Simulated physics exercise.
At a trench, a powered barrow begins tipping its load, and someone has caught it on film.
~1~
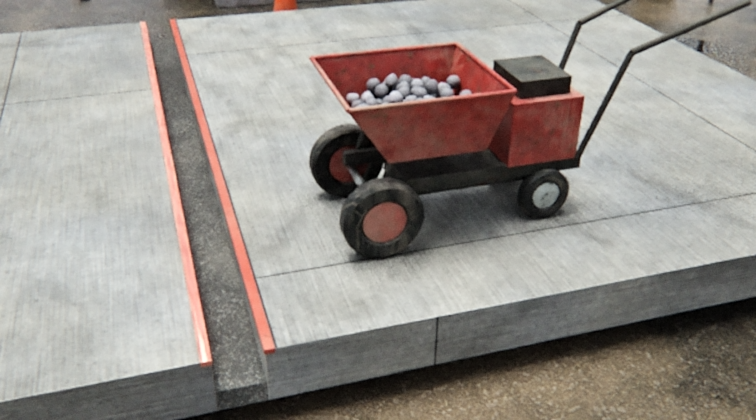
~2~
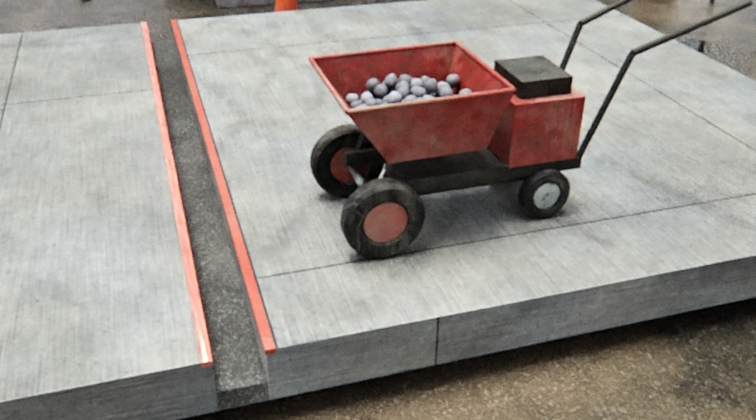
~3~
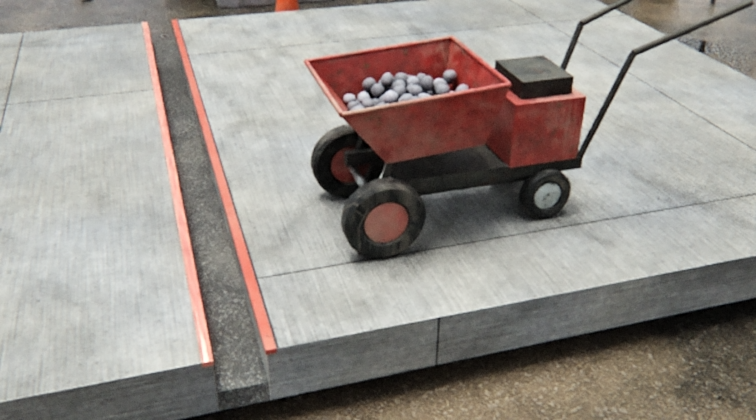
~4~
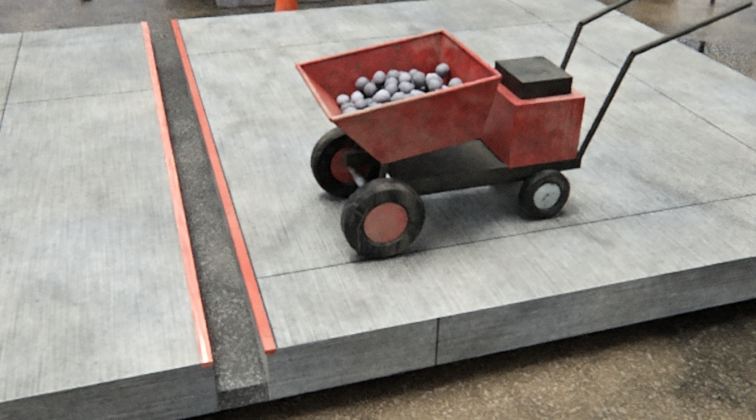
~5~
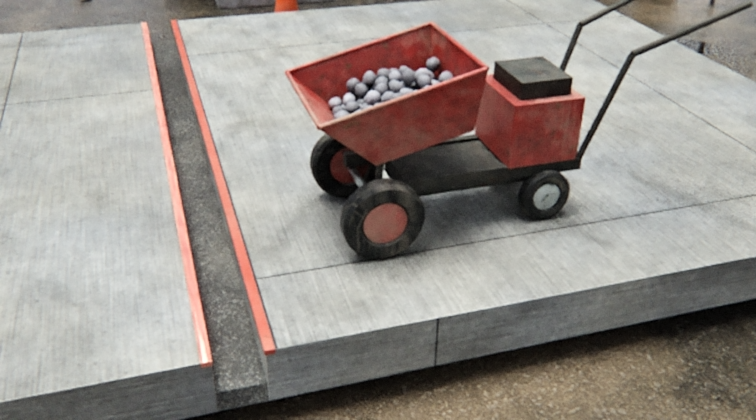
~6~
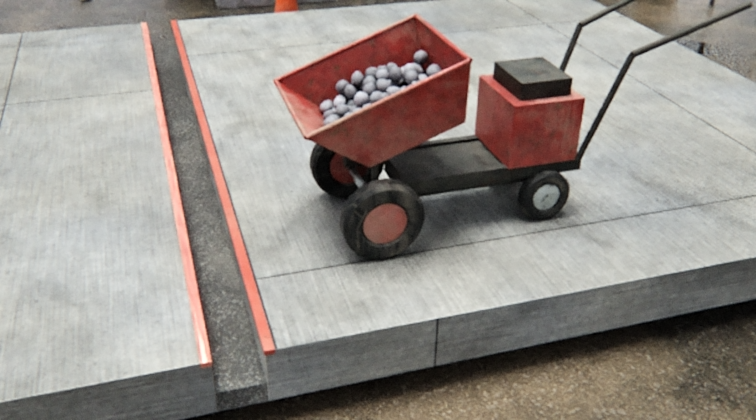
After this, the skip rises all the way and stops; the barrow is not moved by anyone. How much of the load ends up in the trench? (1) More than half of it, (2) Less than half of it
1, more than half of it.
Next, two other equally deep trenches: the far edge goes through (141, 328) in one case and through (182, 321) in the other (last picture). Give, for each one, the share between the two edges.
Lab note: Case 1 around 100 %, case 2 90 %.
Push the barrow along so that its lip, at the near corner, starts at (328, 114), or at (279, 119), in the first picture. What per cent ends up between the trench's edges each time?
You'd get around 70 in a hundred, then 0 in a hundred.
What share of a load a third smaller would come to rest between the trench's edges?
My estimate is near 100 per cent.
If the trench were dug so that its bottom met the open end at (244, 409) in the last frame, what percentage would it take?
The share would be around 90 in a hundred.
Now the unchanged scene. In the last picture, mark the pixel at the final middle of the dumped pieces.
Resting centre, last picture - approx. (215, 251).
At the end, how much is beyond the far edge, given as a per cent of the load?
Share: Near 10 %.
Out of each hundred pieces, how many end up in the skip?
Estimate: Near 0 %.
Soon after the last picture, skip tipped steeply; all in the skip.
A little later, skip tipped right over; nearly all in the skip; a stray few short of the trench; a small part in or heaped over the trench; a stray few falling.
Later still, skip tipped right over; about a third in the skip; a stray few short of the trench; about half in or heaped over the trench; a stray few beyond it.
By the end, skip tipped right over; a stray few in the skip; a small part short of the trench; most in or heaped over the trench; a small part beyond it.
